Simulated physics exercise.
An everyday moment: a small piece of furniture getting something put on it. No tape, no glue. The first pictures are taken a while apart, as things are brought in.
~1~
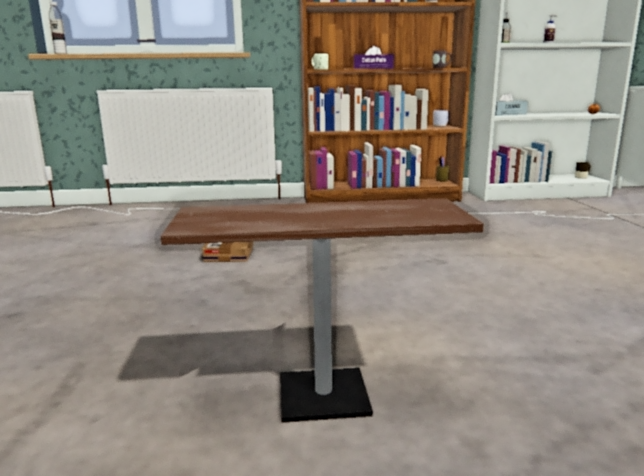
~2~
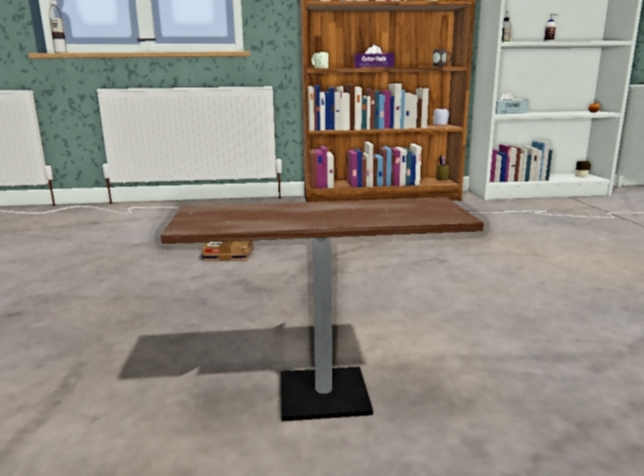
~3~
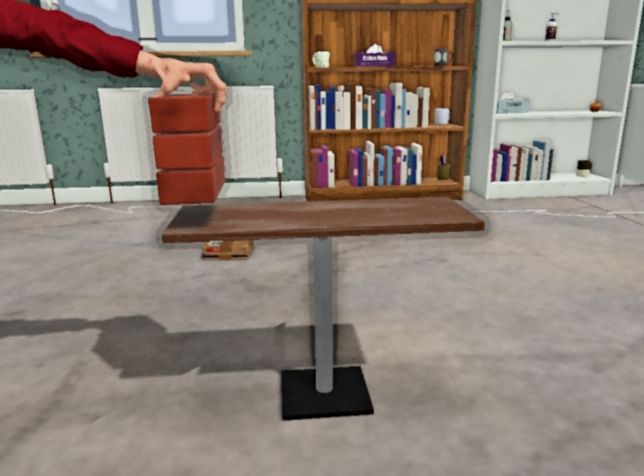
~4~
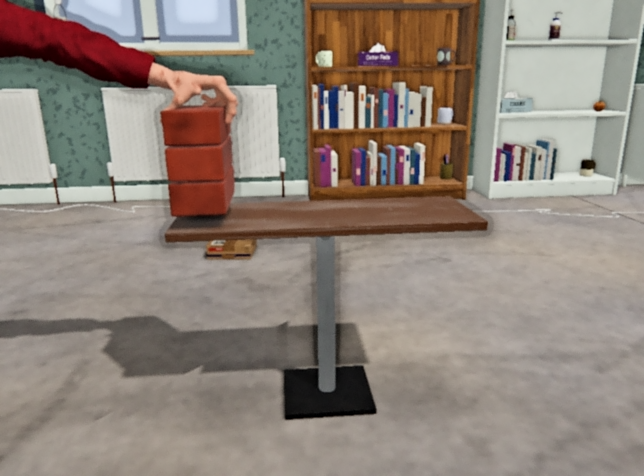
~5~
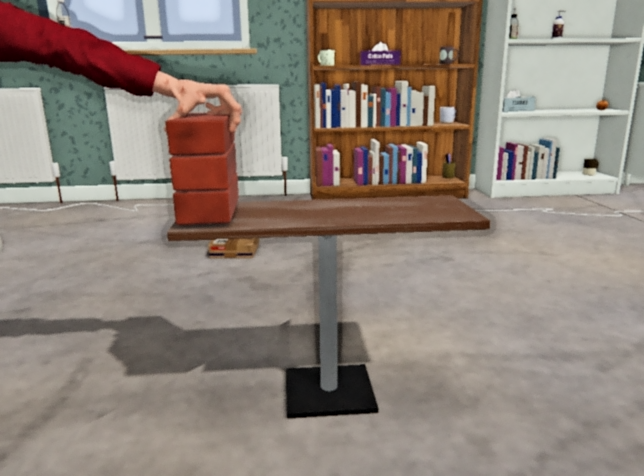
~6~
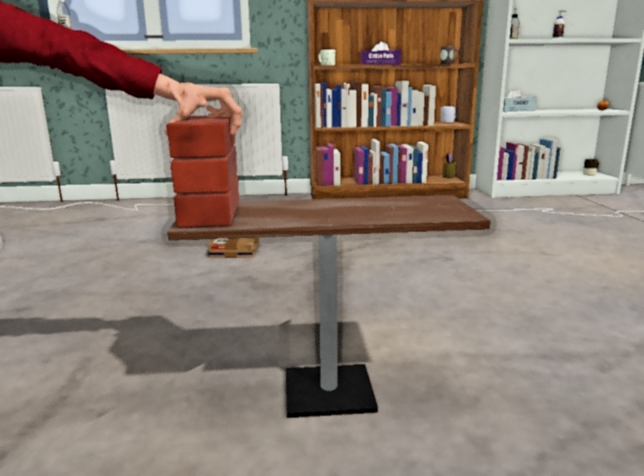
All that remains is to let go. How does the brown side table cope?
The brown side table goes over.
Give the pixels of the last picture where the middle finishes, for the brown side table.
Around (122, 290).
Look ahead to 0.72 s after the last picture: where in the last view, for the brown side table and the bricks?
First (160, 252), then (48, 307).
Then, 0.54 s after the last picture, brown side table tipped 20° from how it was near (253, 214).
Then, 0.72 s after the last picture, brown side table tipped 48° from how it was near (160, 252).
Then, 0.86 s after the last picture, brown side table tipped 68° from how it was near (110, 287).
At rest, the brown side table overbalances, near (122, 290).
